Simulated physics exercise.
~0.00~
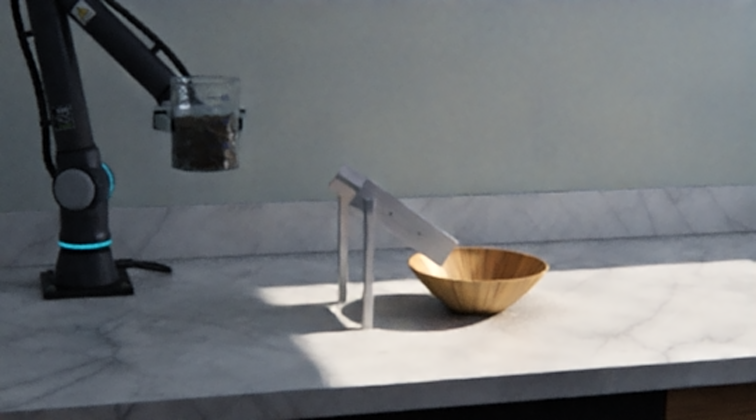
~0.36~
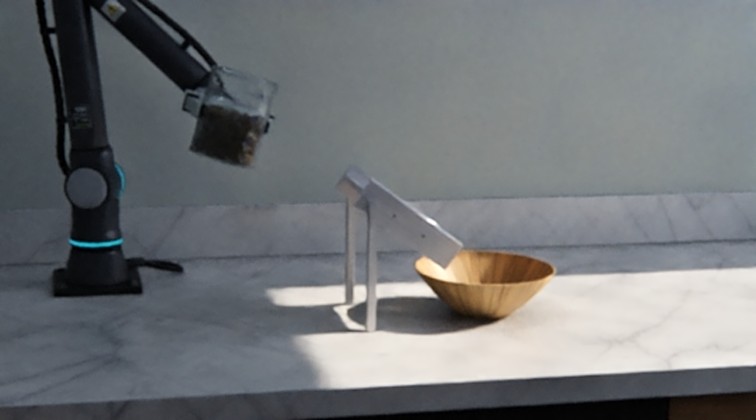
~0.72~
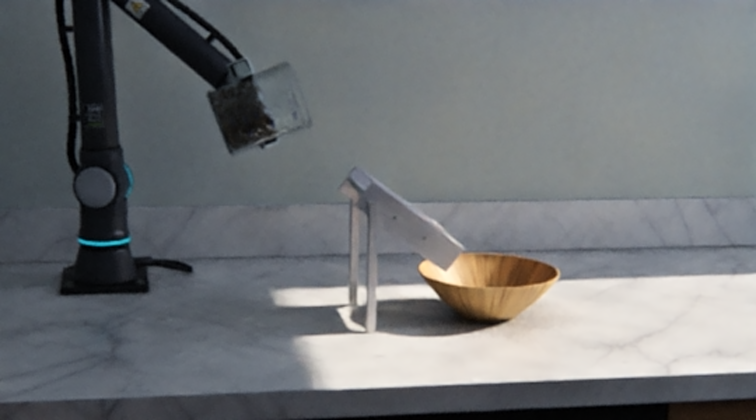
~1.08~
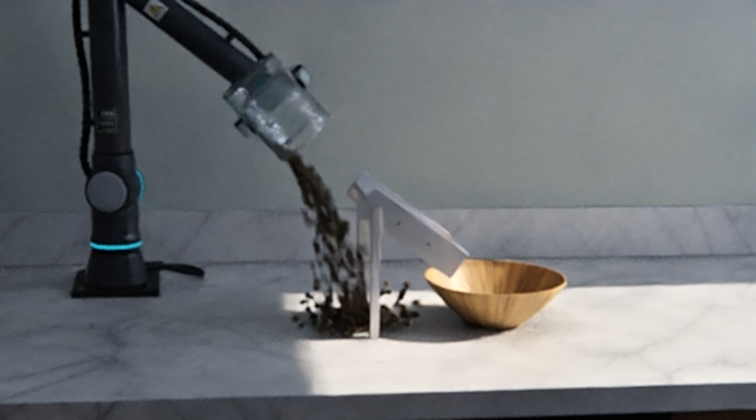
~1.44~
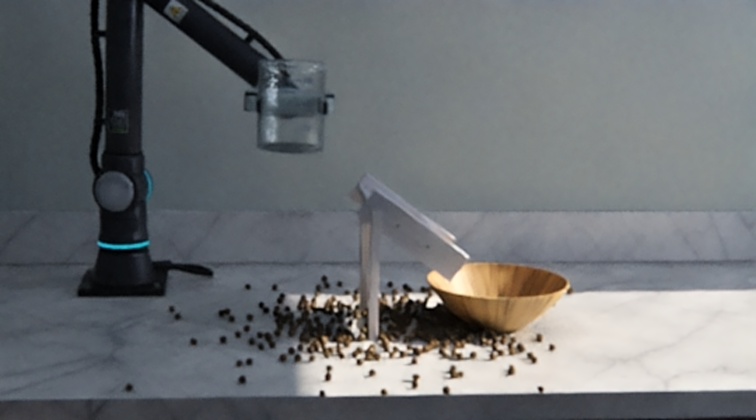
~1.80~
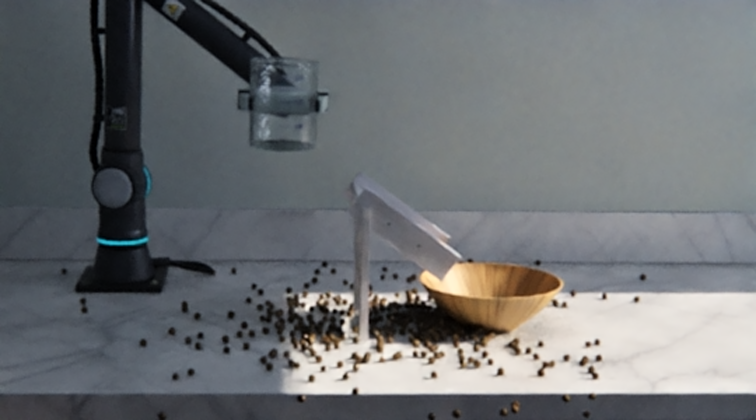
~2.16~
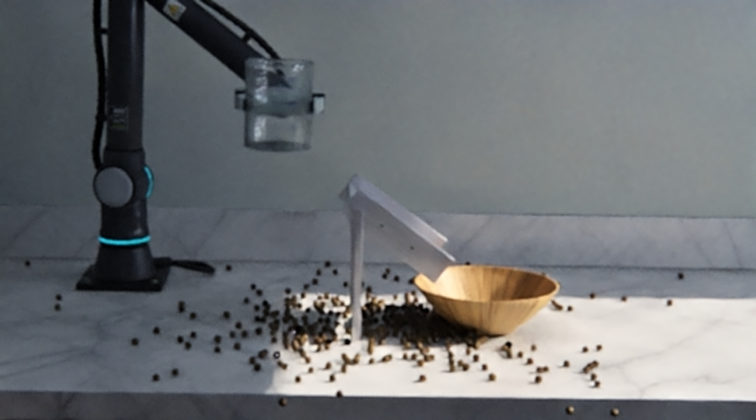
A black robot arm with glowing blue rings stands at the left of a grey marble counter, seen from the side against a plain grey-green wall, gripping a clear cup of dark beads. To its right, a pale chute on legs slopes down to a wooden bowl. The arm moves the cup slightly right and tips it until it is upside down. The beads pour out short of the chute, landing around its legs. The cup swings back upright, empty, while beads scatter widely across the counter, some reaching its front edge, and hardly any land in the bowl.
